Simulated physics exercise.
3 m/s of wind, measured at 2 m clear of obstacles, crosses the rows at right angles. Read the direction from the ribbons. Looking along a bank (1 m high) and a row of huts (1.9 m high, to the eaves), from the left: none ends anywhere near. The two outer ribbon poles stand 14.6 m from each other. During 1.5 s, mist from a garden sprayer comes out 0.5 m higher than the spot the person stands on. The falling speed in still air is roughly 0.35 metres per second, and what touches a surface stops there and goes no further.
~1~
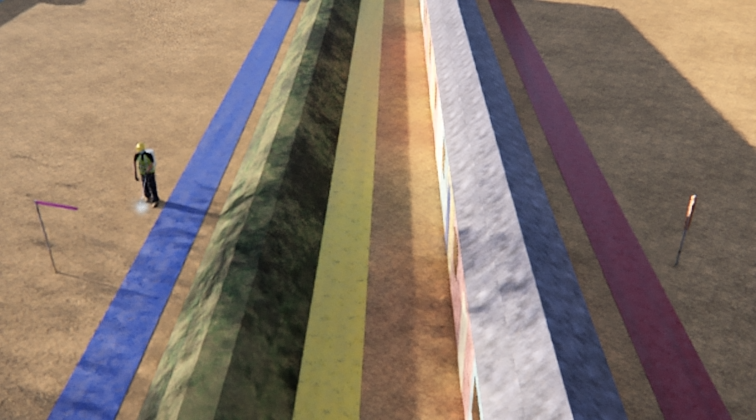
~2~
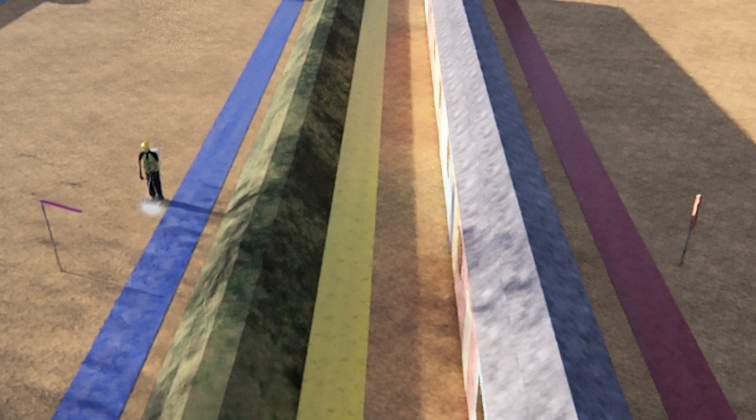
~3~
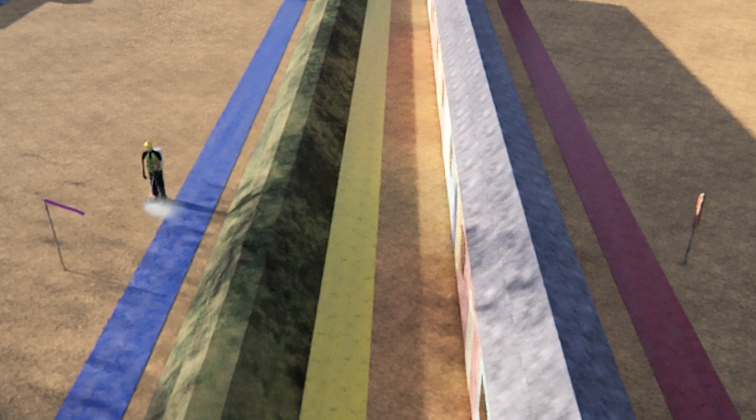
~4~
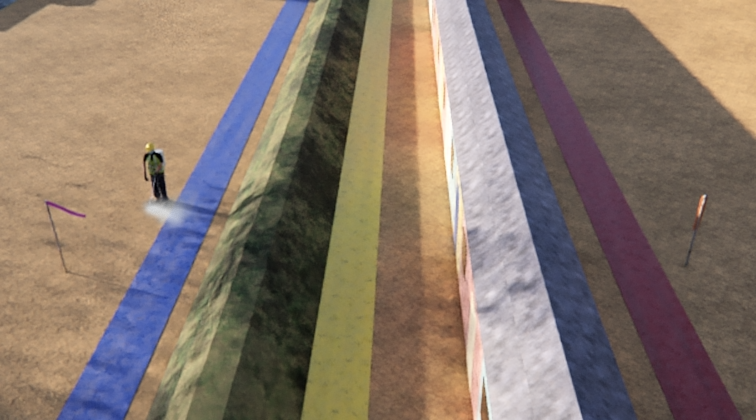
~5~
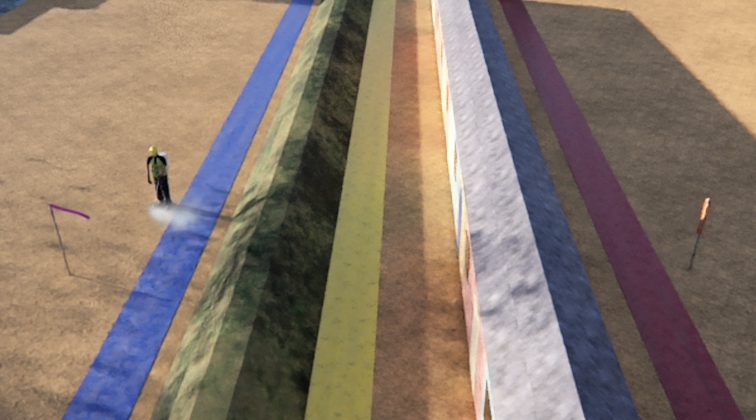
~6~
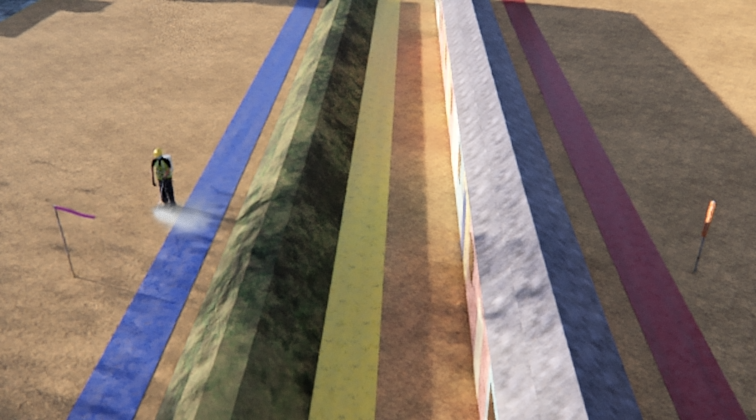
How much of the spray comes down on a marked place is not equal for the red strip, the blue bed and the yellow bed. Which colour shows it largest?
Most lands on the blue one.
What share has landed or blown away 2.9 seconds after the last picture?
Something like 80 per cent, roughly.
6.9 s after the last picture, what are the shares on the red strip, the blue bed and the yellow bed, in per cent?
About 0 per cent red, 50 per cent blue and 0 per cent yellow.
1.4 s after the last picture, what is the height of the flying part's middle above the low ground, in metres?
Middle height: Approx. 0.4 m.
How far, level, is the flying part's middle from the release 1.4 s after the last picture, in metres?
Around 1.5 metres.
Then, 1.4 s after the last picture, 51 % is in the air or yet to come; 0 % lies on the yellow bed, 41 % on the blue bed and 0 % on the red strip; the middle of what still flies is 0.4 m above the low ground, near (221, 214).
Then, 2.9 s after the last picture, 22 % is in the air or yet to come; 0 % lies on the yellow bed, 51 % on the blue bed and 0 % on the red strip; the middle of what still flies is 1.4 m above the low ground, near (313, 181).
Then, 6.9 s after the last picture, 11 % is in the air or yet to come; 0 % lies on the yellow bed, 51 % on the blue bed and 0 % on the red strip; the middle of what still flies is 2.6 m above the low ground, near (689, 142).
Then, 18.9 s after the last picture, 2 % is in the air or yet to come; 2 % lies on the yellow bed, 51 % on the blue bed and 0 % on the red strip.
Then, 43.9 s after the last picture, 0 % is in the air or yet to come; 2 % lies on the yellow bed, 51 % on the blue bed and 0 % on the red strip.
